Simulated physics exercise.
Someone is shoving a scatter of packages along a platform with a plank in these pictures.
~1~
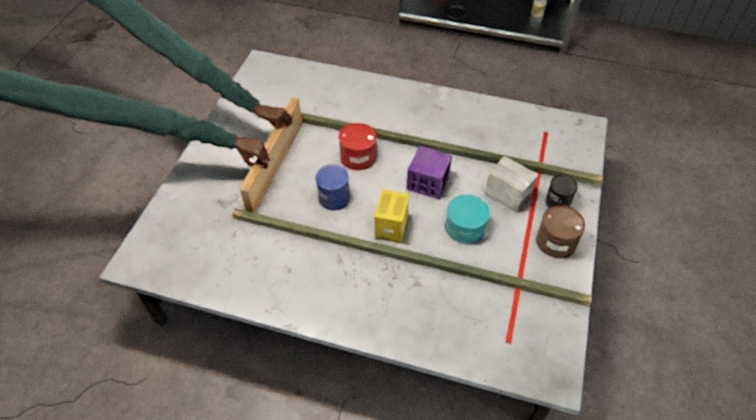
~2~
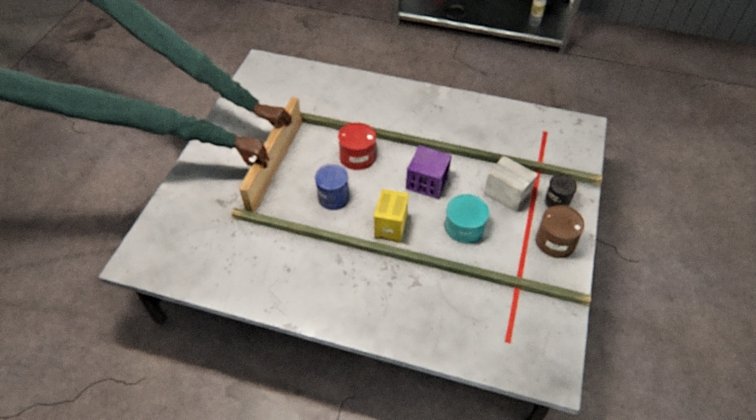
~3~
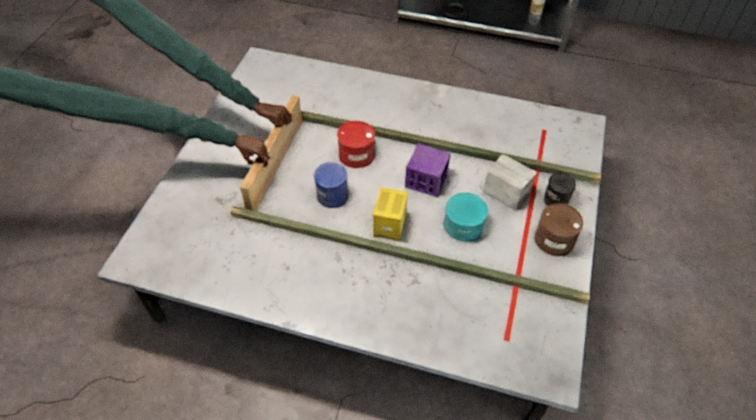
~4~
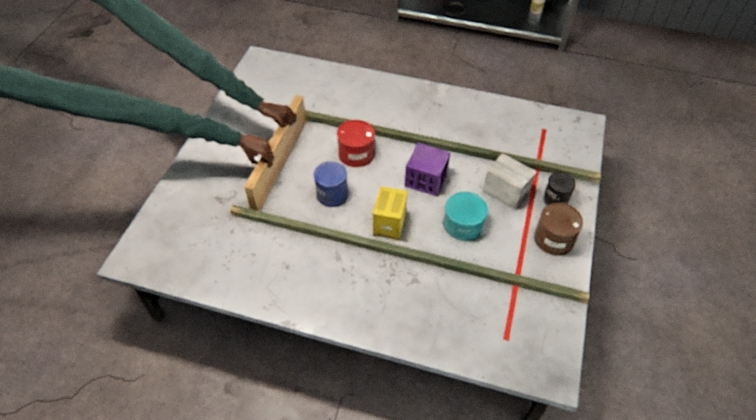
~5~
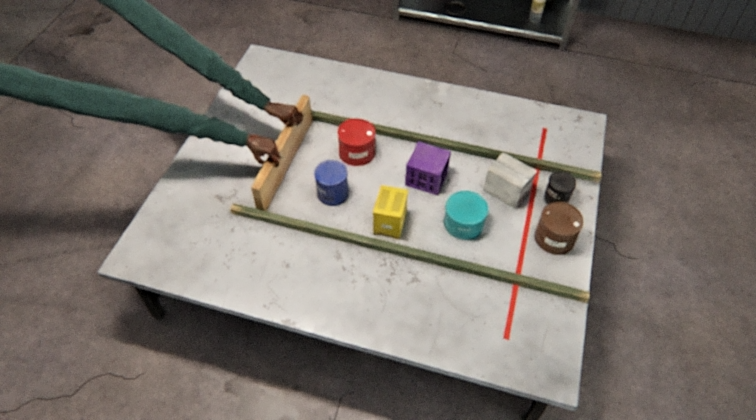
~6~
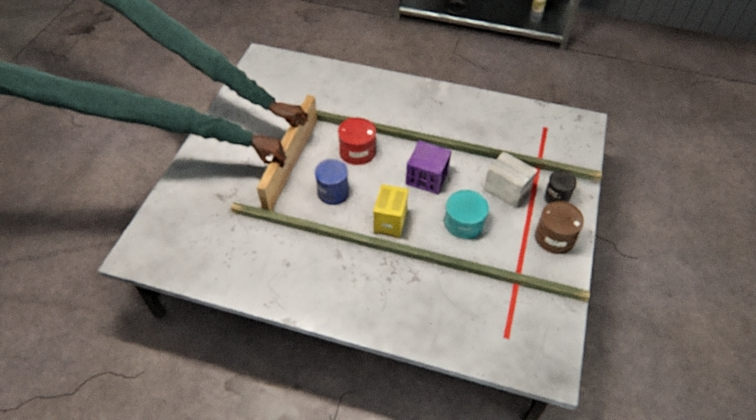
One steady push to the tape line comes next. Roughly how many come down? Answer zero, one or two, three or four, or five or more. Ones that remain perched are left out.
One or two.
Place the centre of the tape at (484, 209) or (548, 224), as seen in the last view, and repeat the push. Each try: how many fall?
Counts: 0, 4.
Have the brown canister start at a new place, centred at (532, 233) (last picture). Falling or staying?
Starting there, it falls away.
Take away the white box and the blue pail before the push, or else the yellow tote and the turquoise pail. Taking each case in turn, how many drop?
Counts - first: 1, second: 1.
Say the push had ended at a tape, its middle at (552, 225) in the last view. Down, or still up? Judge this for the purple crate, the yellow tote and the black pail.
Well, the purple crate hangs in there, the yellow tote hangs in there, and the black pail leaves the top.
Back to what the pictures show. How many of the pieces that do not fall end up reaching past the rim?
I get 2.
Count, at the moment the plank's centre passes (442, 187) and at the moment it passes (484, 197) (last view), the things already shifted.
The number moved is 6 and then 8.
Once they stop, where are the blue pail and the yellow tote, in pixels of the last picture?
Reading them off: First (545, 234); then (542, 260).
Soon after, none off yet; brown canister at rest near (559, 228); black pail at rest near (560, 189); white box at rest near (510, 180).
Then, none off yet; brown canister at rest near (559, 228); black pail at rest near (560, 189); white box moved a little near (521, 180).
At rest, the number that fall off is one or two; fallen, black pail and brown canister.
